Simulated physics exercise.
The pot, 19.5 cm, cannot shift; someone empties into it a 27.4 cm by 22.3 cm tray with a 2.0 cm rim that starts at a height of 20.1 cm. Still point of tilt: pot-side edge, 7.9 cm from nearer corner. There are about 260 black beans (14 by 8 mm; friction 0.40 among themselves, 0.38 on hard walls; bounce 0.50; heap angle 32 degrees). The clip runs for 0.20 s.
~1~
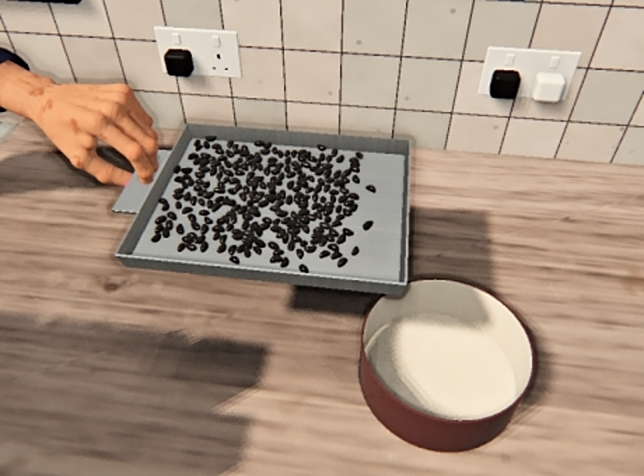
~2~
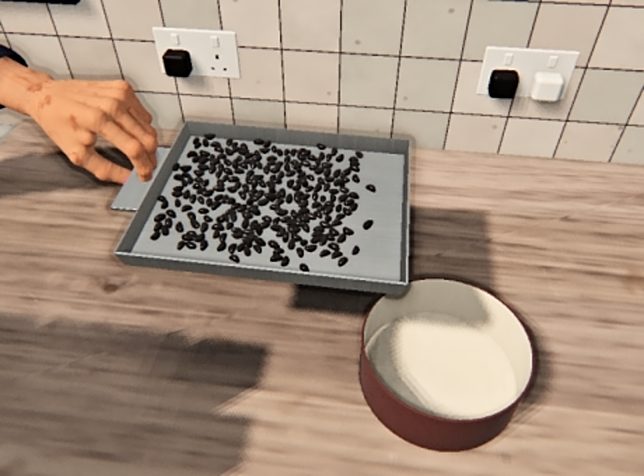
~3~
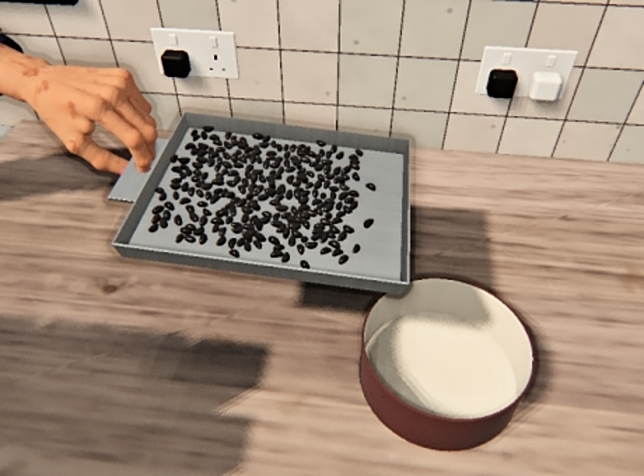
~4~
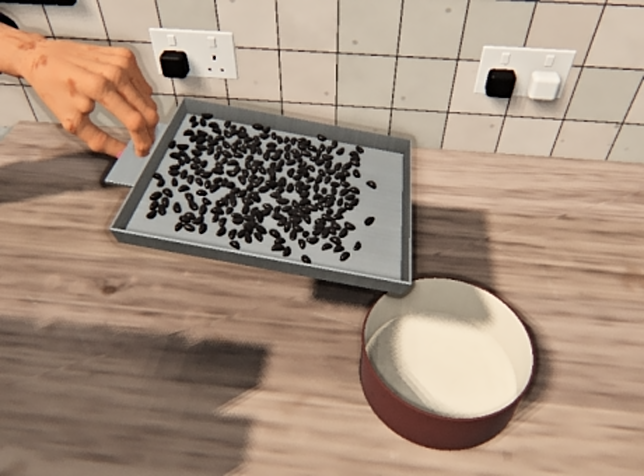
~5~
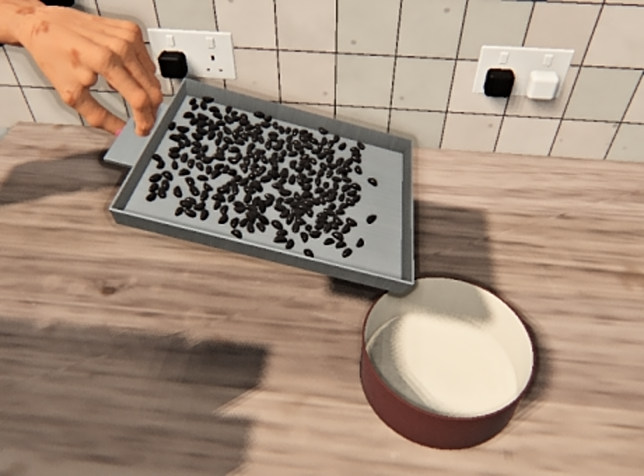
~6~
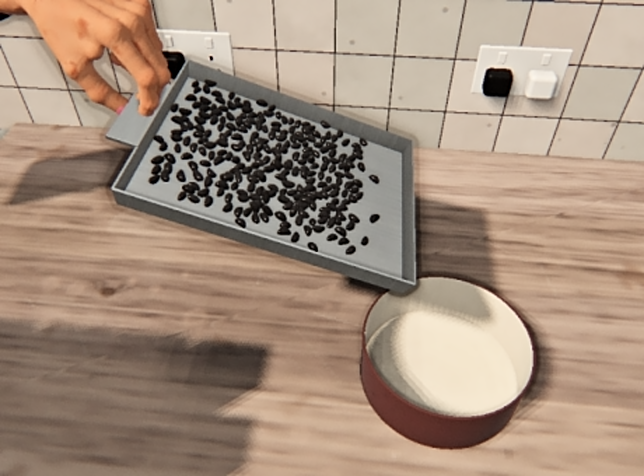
A hand lifted the left end of a gray tray scattered with black beans, slowly at first, until it slanted down toward a dark red pot on the right, the beans staying spread across it.
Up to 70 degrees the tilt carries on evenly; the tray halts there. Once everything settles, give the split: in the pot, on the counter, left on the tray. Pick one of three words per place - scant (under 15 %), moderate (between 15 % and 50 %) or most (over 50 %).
My call is pot: Moderate, counter: Moderate, tray: Moderate.
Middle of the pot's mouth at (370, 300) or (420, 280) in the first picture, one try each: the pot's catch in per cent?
Near 10 and 45 percent, one try each.
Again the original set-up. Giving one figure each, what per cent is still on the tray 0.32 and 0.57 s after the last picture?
Estimates: 100; 30.
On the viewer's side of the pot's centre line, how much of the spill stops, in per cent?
Share: Roughly 0 %.
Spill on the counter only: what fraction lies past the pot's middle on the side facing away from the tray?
Roughly 90 percent of the spill.
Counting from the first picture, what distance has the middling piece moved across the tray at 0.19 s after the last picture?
It has moved some 3 cm from its start.
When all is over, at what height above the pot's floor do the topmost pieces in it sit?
Top level: Approx. 1.5 cm.
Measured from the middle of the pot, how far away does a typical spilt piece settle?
That comes to near 22 cm.
Then, 0.19 s after the last picture, tilt 46 degrees; the tray holds 100 %, the pot 0 %.
Then, 0.32 s after the last picture, tilt 64 degrees; the tray holds 100 %, the pot 0 %.
Then, 0.57 s after the last picture, tilt 70 degrees; the tray holds 30 %, the pot 30 %.
In the end, pot 45 %, counter 35 %, tray 25 %.
